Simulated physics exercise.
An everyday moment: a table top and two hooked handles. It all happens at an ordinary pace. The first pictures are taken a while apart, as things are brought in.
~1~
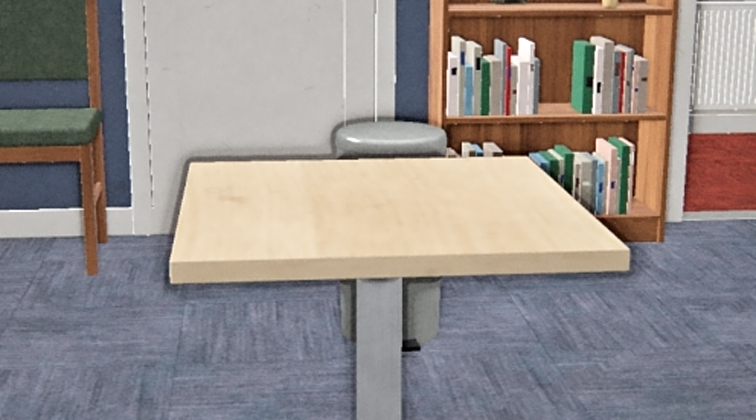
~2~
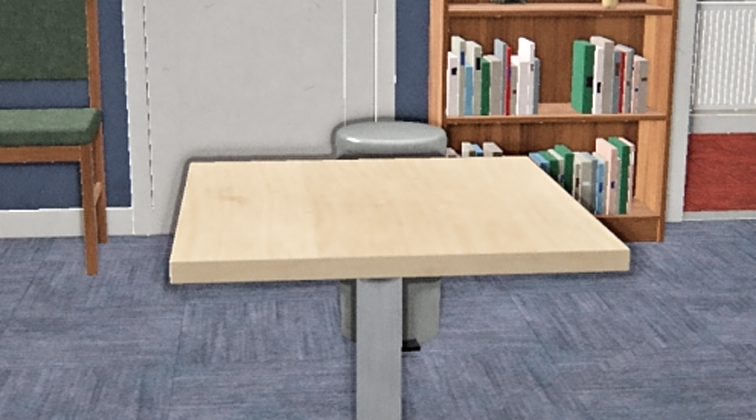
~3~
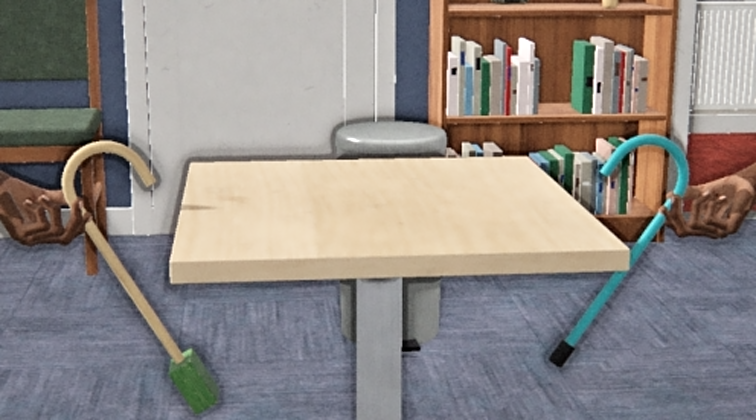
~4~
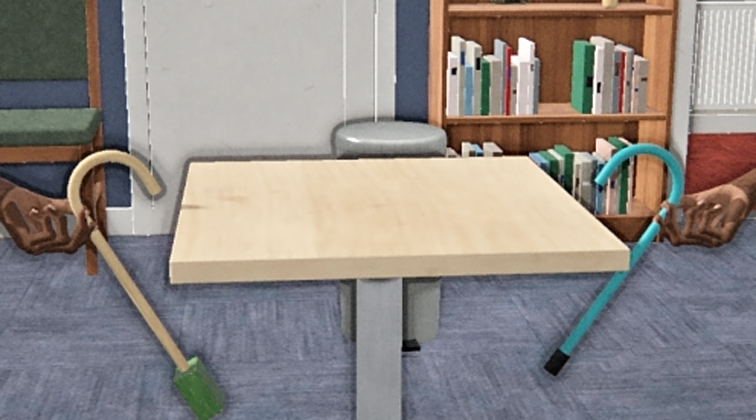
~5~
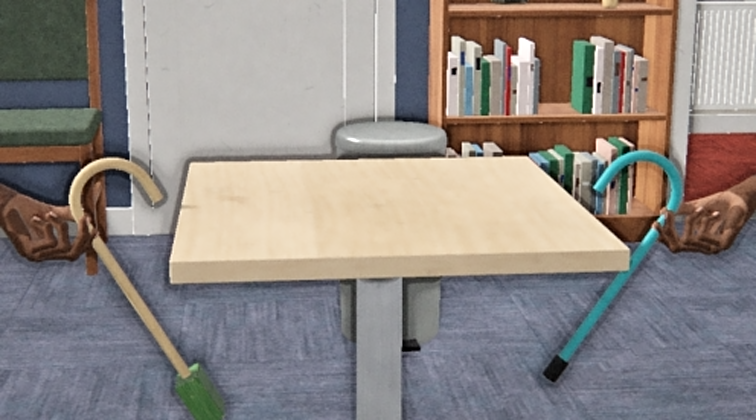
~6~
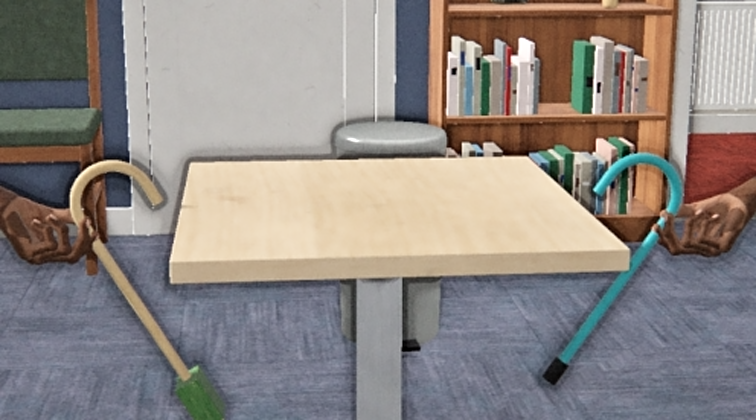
Two hands bring a green-ended brush and a turquoise cane in beside the table, then hold them nearly still.
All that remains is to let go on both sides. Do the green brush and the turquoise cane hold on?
As it turns out, the green brush drops past the edge, the turquoise cane drops past the edge.
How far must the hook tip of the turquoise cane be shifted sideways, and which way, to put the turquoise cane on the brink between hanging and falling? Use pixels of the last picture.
Some 28 pixels, left.
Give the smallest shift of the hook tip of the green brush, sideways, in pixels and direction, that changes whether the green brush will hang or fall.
About 24 pixels right.
Then, 0.32 s on from there, green brush on its way down; turquoise cane on its way down.
In the end, the green brush falls to the floor; the turquoise cane falls to the floor.
